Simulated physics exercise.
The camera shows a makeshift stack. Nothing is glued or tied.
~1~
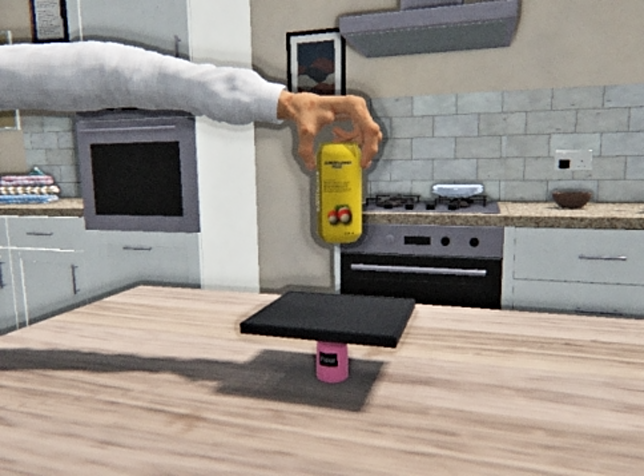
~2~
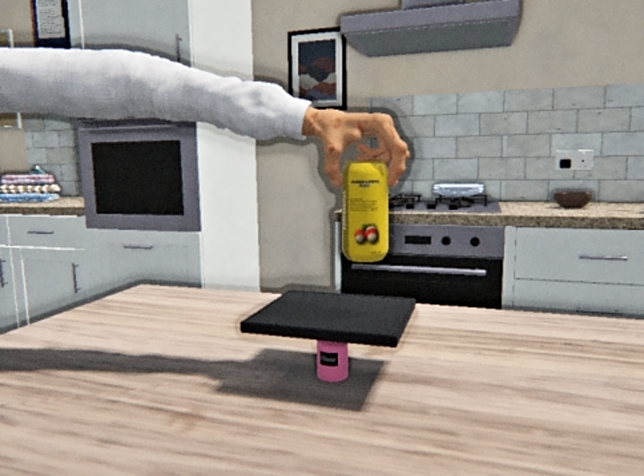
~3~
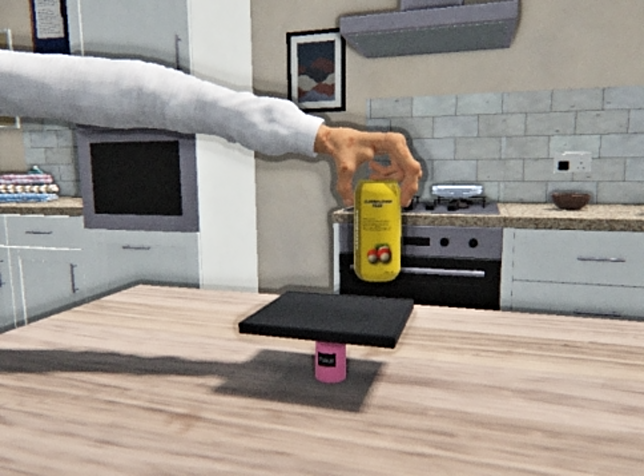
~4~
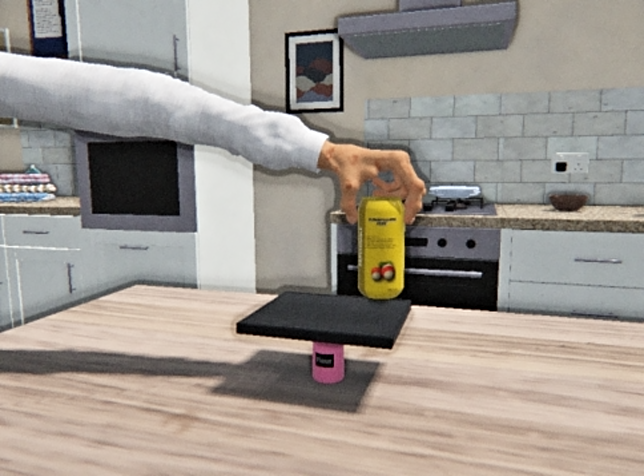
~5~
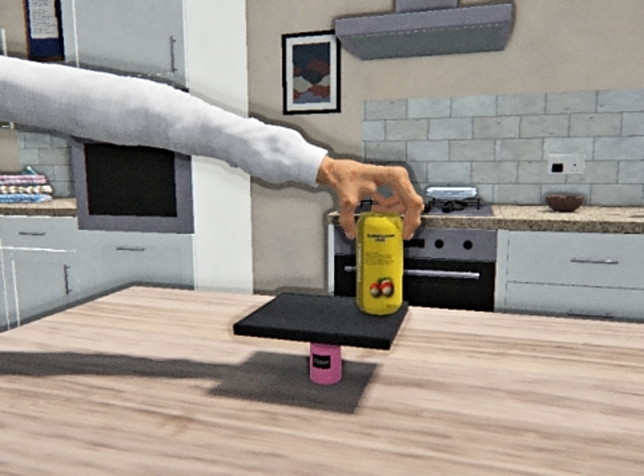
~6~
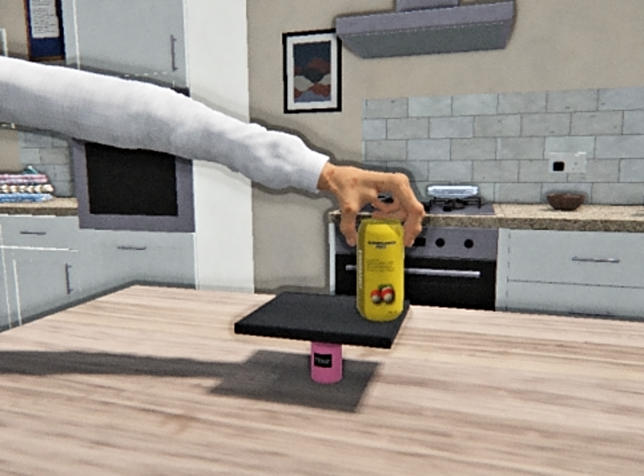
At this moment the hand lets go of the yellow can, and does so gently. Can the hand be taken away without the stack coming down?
No.
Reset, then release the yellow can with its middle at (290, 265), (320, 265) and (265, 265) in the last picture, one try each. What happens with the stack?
So, first it tips over, next it stays steady, and last it tips over.
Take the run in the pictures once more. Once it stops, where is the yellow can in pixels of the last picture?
It ends near (455, 377).
Then, 0.30 s on from there, yellow can now fallen; black lid turned 35° from how it was put.
Then, 0.40 s on from there, black lid turned 65° from how it was put.
Then, 0.60 s on from there, black lid turned 59° from how it was put.
In the end, fallen, yellow can; toppled in the stack, black lid; pink shaker unmoved. At the end, from the last picture's camera, yellow can near (455, 377). The stack gives way.
